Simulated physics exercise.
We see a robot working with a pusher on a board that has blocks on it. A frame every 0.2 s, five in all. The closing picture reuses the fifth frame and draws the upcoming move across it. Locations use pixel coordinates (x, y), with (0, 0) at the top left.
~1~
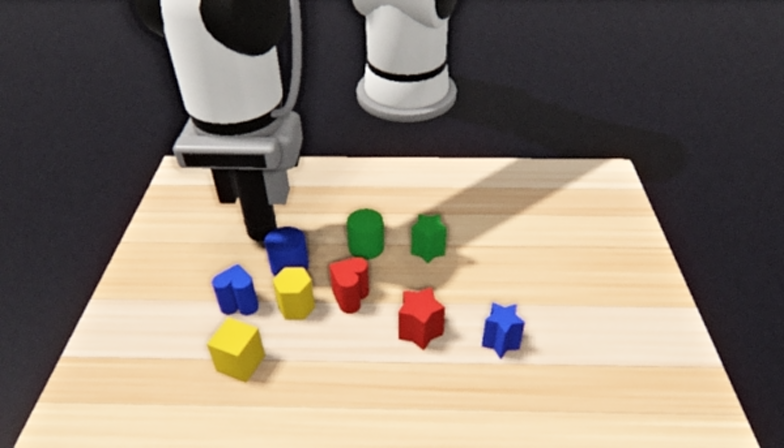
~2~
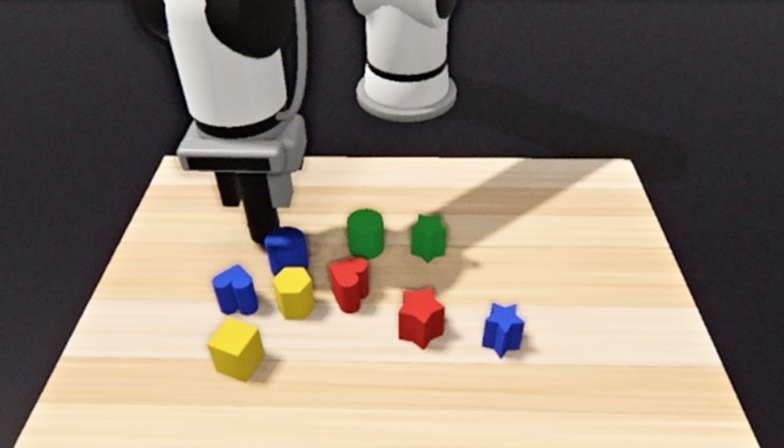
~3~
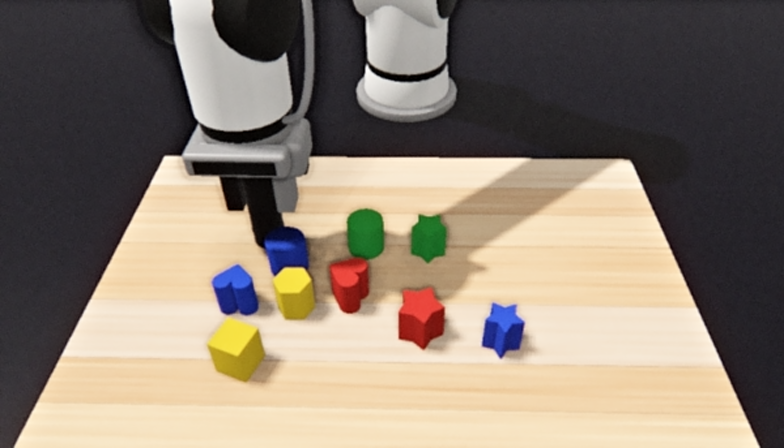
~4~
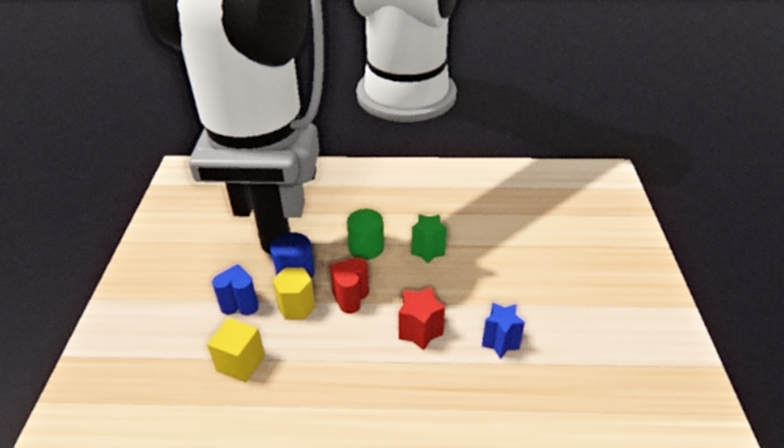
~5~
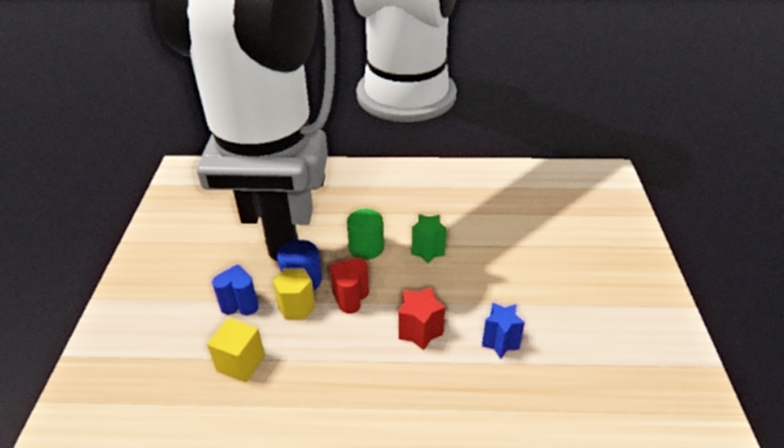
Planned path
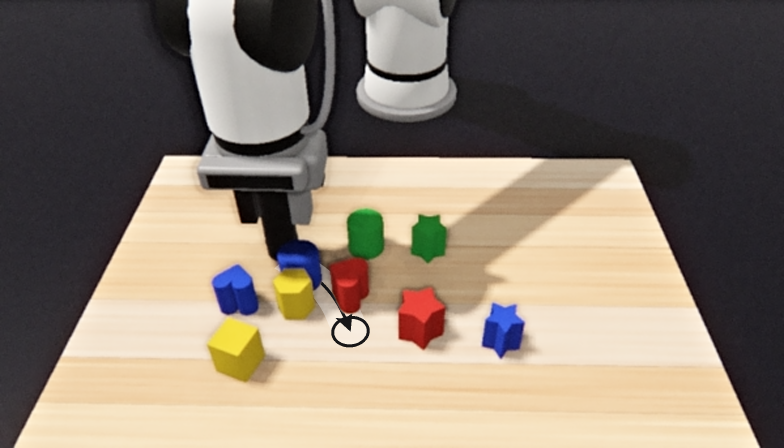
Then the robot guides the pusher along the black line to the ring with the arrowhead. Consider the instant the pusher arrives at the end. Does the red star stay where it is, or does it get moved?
That block stands still.
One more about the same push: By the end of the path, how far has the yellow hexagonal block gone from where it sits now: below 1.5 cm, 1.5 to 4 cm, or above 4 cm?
From 1.5 to 4 cm.
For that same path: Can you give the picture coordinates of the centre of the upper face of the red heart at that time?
Located at (377, 284).
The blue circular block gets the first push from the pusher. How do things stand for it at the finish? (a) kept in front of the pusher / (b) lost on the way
The answer is a.
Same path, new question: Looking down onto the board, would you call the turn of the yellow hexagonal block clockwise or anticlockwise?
My answer: Clockwise.
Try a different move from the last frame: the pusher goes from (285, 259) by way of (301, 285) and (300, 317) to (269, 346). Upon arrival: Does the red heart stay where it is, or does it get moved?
Gets moved.
The line goes from (285, 259) over (314, 276) and (336, 301) to (351, 331).
On the path given first. One third of the way, pusher at (313, 270); yellow hexagonal block at (290, 295), turned 45° clockwise; blue circular block at (321, 275); red heart at (362, 276), turned 40° anticlockwise.
Two thirds of the way, pusher at (335, 294); yellow hexagonal block at (289, 298), turned 55° clockwise; blue circular block at (333, 303); red heart at (369, 281), turned 80° anticlockwise.
At the end, pusher at (350, 324); yellow hexagonal block at (289, 298), turned 55° clockwise; blue circular block at (335, 336); red heart at (377, 284), turned 90° anticlockwise; red star unmoved.
